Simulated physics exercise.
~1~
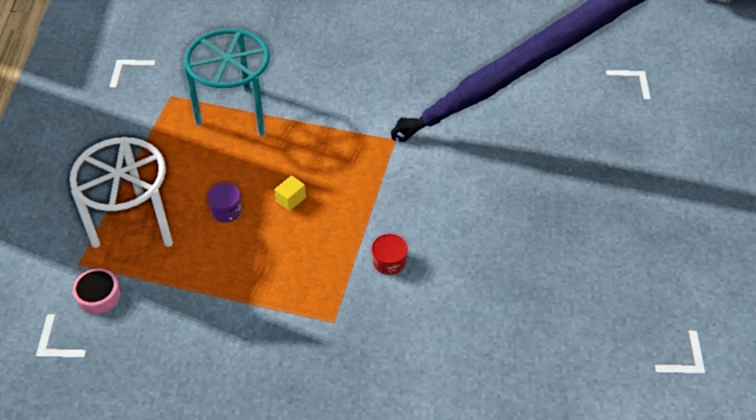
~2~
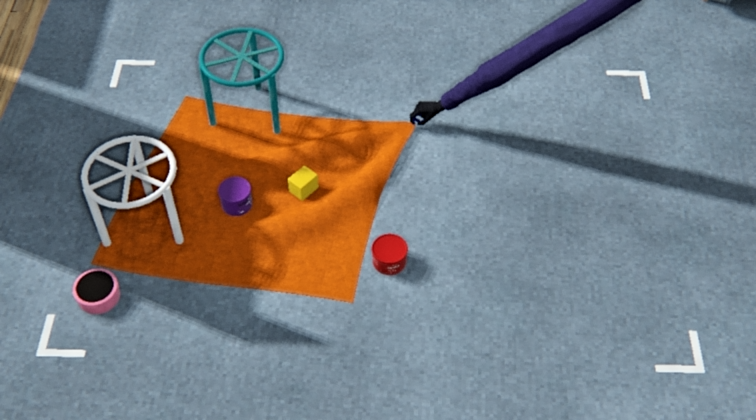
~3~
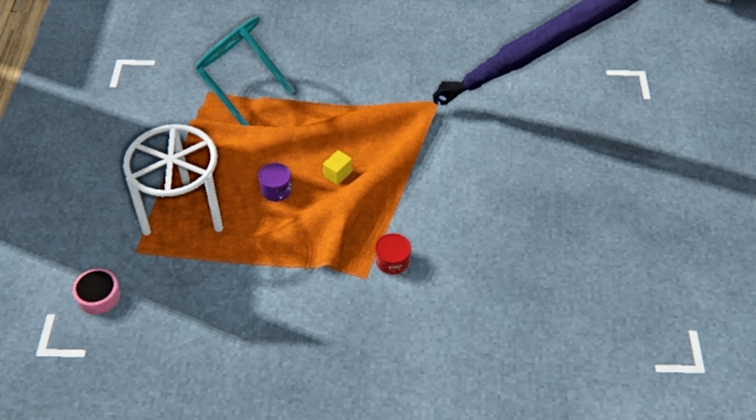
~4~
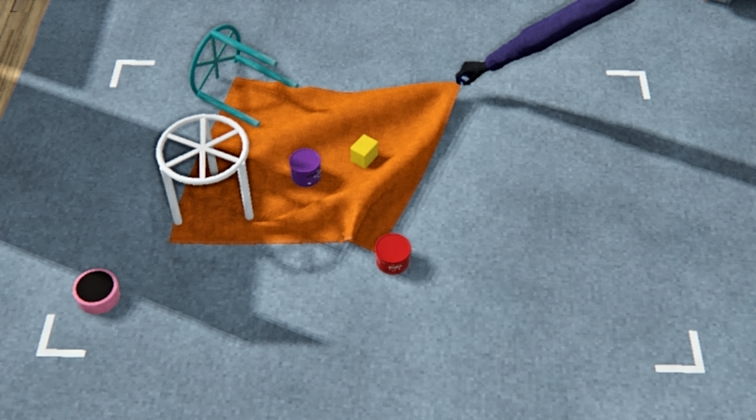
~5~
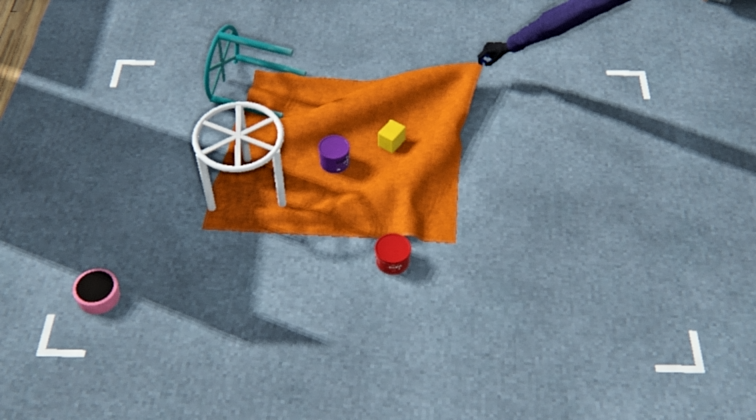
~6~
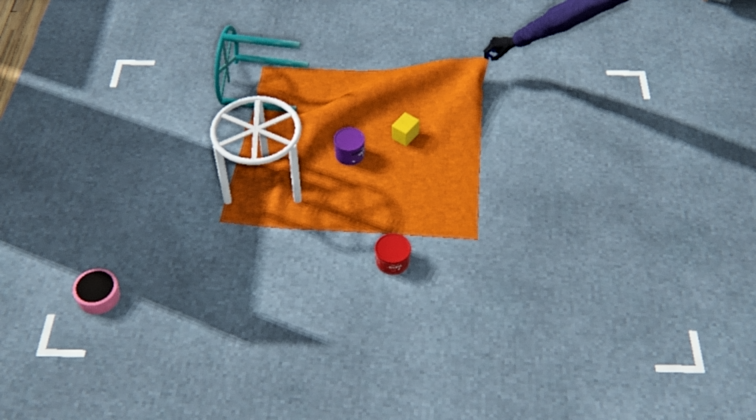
A dark purple arm drags an orange cloth up and right, tipping the teal stool over.
